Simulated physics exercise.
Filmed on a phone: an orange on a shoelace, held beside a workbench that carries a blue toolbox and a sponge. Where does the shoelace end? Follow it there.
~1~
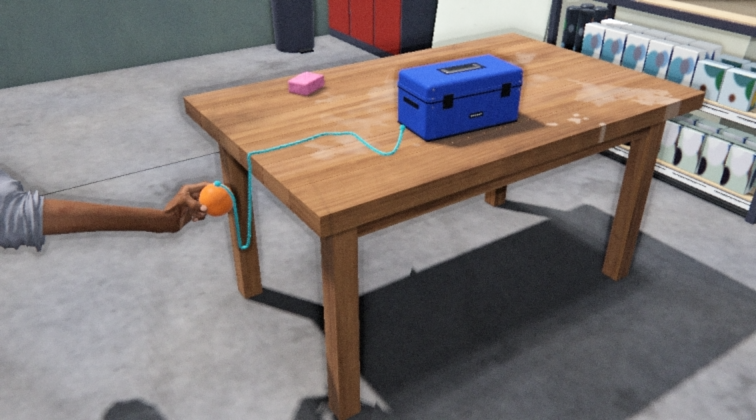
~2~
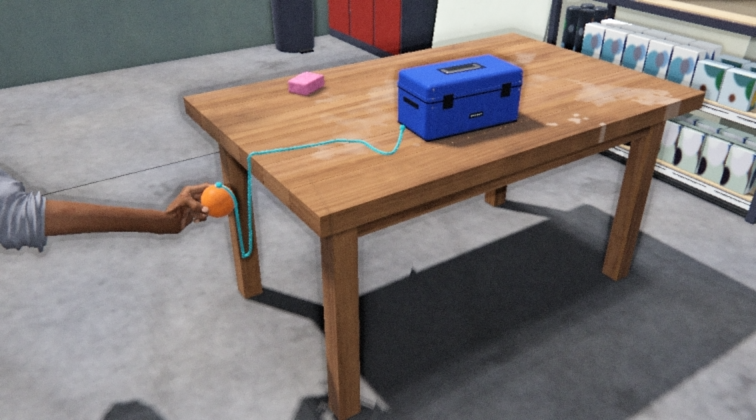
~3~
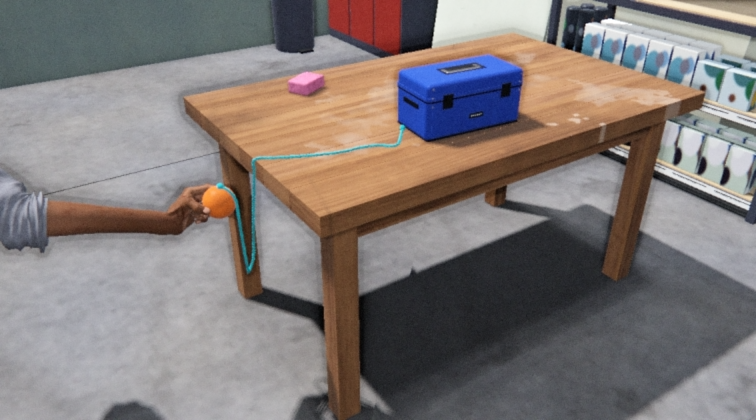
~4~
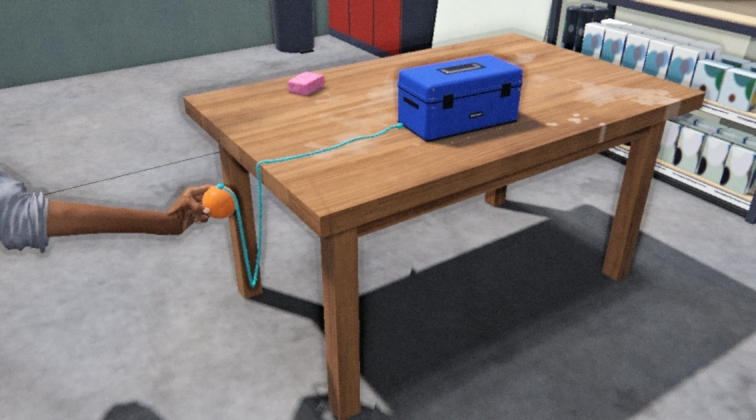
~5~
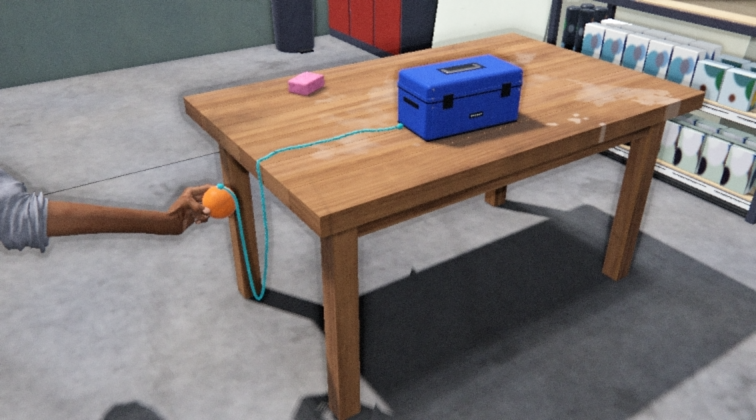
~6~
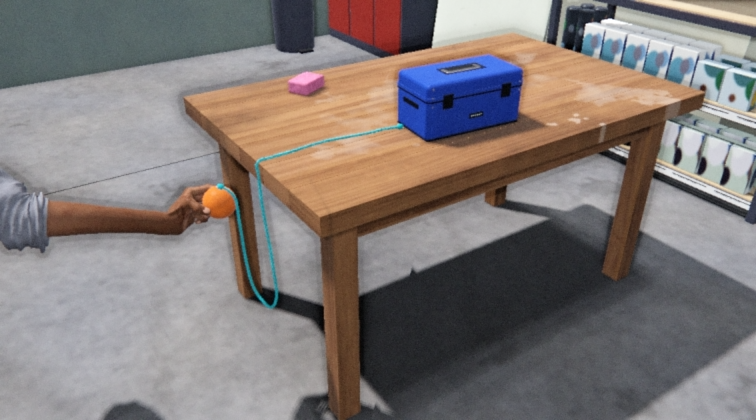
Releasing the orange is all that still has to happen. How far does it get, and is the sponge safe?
So the orange goes right down while the sponge holds its position.
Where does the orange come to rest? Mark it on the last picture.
When everything settles, look roughly at (243, 365).
Then, 0.42 s past the final frame, orange on the floor near (243, 363); toolbox still; sponge still.
When it is over, orange on the floor near (243, 365); toolbox still; sponge still. The orange drops all the way and the sponge stays on top.
